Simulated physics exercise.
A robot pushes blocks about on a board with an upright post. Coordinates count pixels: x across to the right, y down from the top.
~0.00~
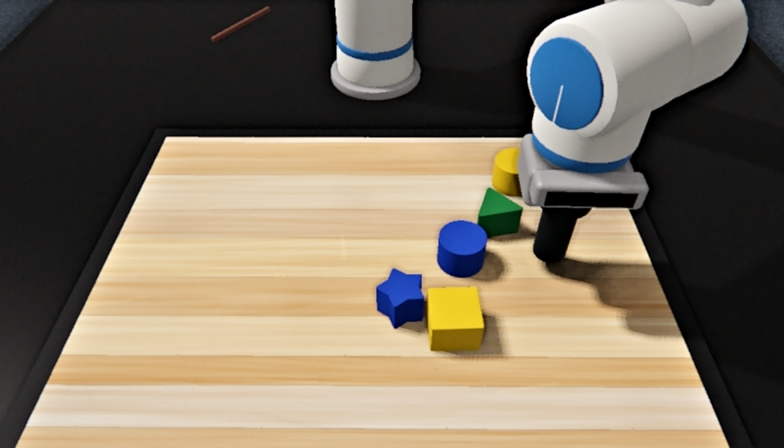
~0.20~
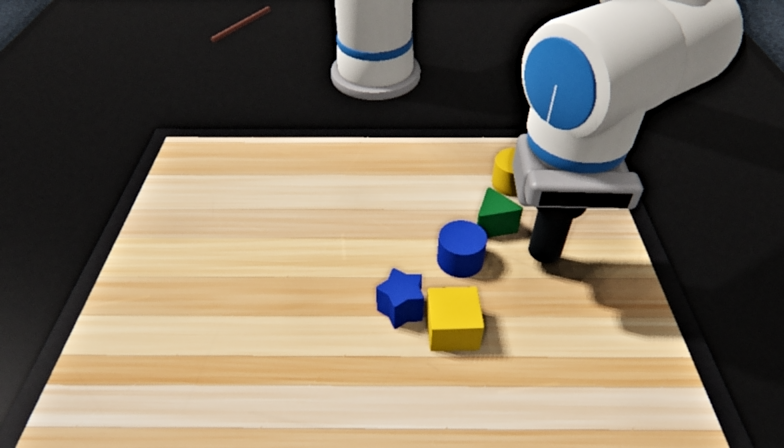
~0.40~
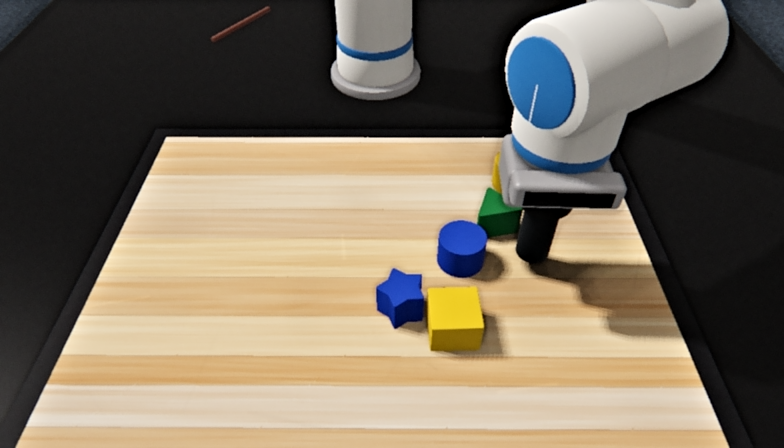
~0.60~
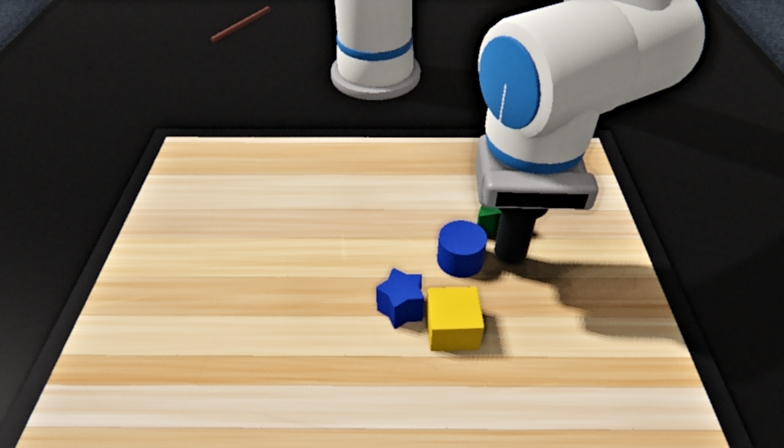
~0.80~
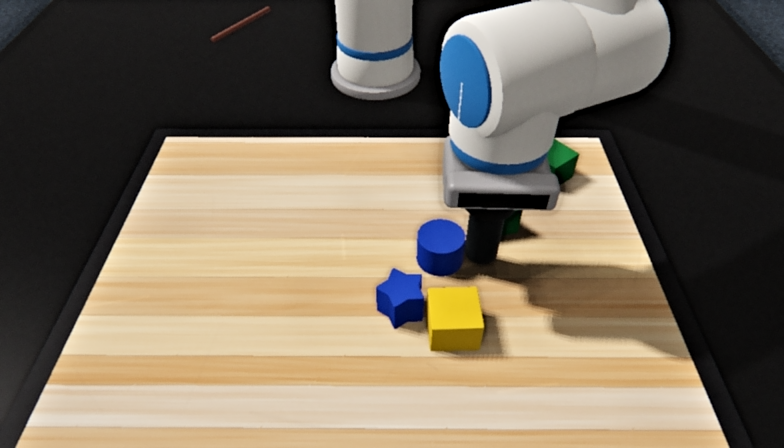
At the start, a robot arm holds a dark post over a wooden board, right of a blue cylinder, a blue star, a yellow cube and other blocks. The arm slides steadily left, passing in front of the green block, then pushes the blue cylinder slightly left while the star and cube stay still.
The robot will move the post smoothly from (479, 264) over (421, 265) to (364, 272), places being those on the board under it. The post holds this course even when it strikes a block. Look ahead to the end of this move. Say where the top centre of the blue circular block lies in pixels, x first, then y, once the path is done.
Its top middle: (351, 220).
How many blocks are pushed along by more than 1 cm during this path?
The answer is one block, counting only moves over 1 cm.
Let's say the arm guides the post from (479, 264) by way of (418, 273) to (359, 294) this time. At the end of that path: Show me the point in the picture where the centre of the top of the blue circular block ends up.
The middle of its upper face should be somewhere near (377, 229).
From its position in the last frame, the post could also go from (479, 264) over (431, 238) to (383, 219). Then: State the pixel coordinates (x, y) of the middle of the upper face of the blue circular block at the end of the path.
Answer: (379, 225).
On the path given first. One third of the way, post at (441, 253); blue circular block at (403, 231).
Two thirds of the way, post at (402, 255); blue circular block at (370, 224).
At the end, post at (363, 260); blue star block in place; blue circular block at (351, 220).
